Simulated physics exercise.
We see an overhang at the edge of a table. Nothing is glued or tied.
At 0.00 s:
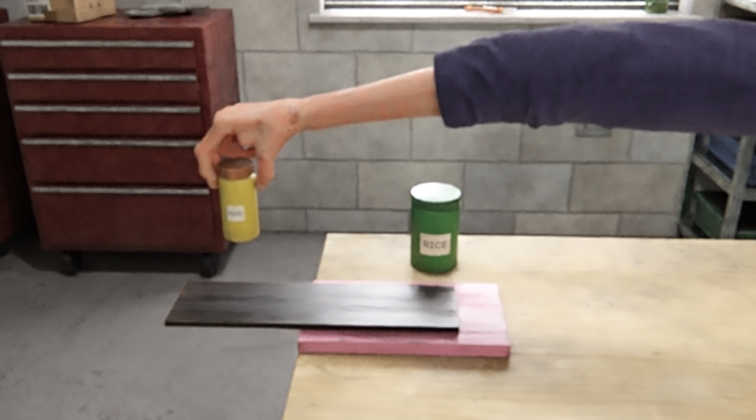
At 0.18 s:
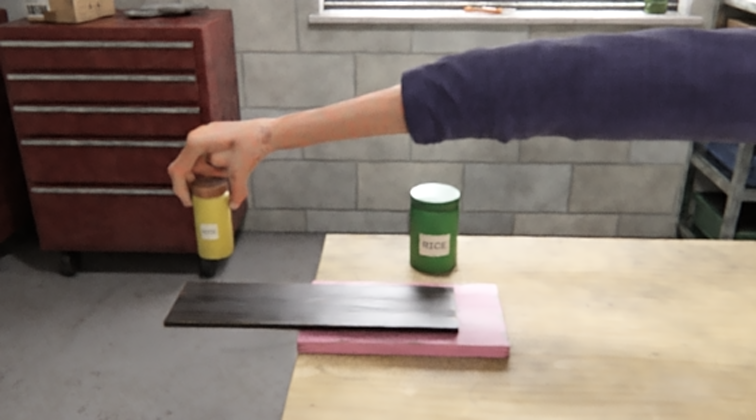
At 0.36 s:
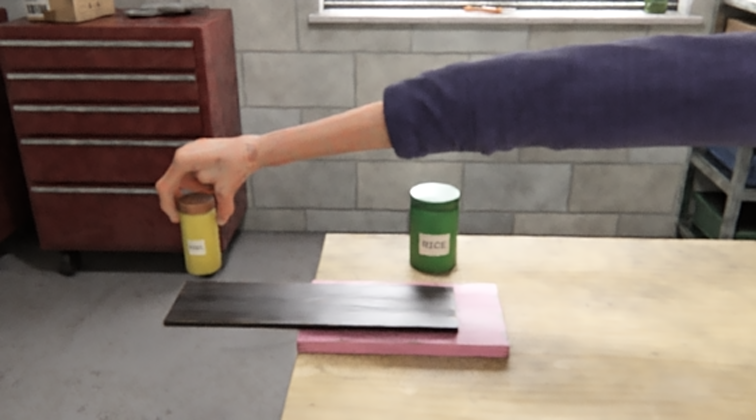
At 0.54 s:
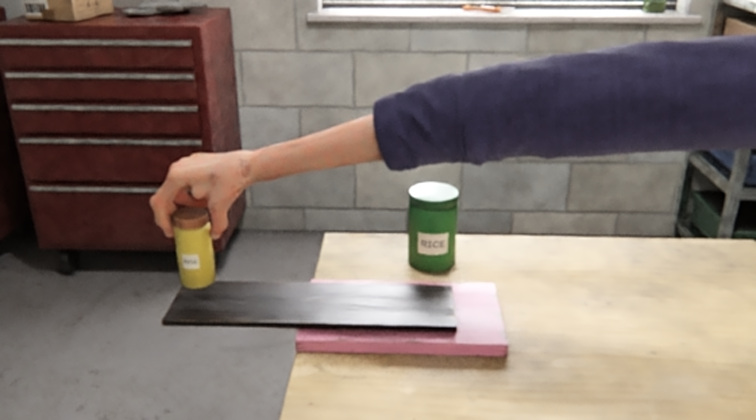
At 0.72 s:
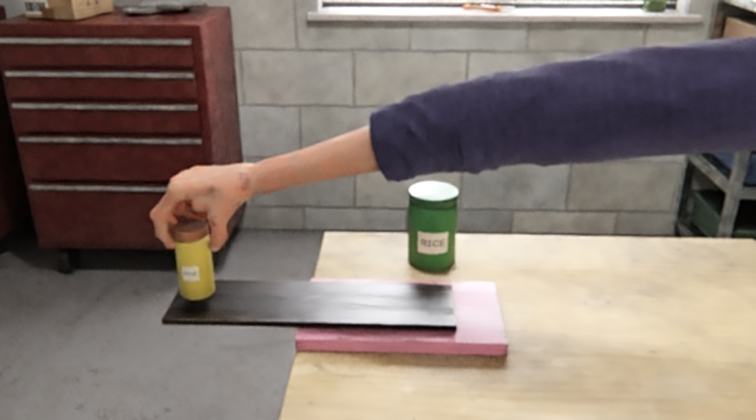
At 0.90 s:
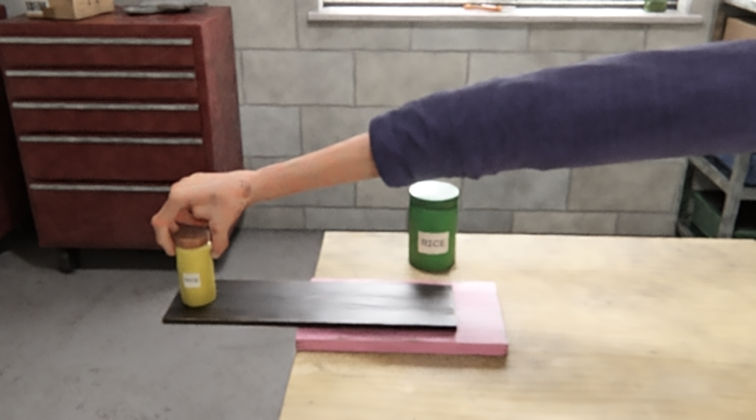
At the start, a hand holds a yellow shaker in the air to the left of a table, where a black board juts out over the edge from a pink slab near a green jar. The hand lowers the shaker, drifting slightly left, then sets it on the board's left end, still gripping it.
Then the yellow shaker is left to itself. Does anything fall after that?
In the end the board comes down.
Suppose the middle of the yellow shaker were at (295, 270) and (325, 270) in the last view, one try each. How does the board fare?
In the first case it holds; in the second case it holds.
By 1.40 s, yellow shaker now down on the floor or falling; black board tilted by 62°.
By 1.60 s, black board now down on the floor or falling.
By 1.80 s, things are still on the move.
When it is over (2.0 s), down on the floor or falling, black board and yellow shaker; the other 2 as before. The board tips off the edge.
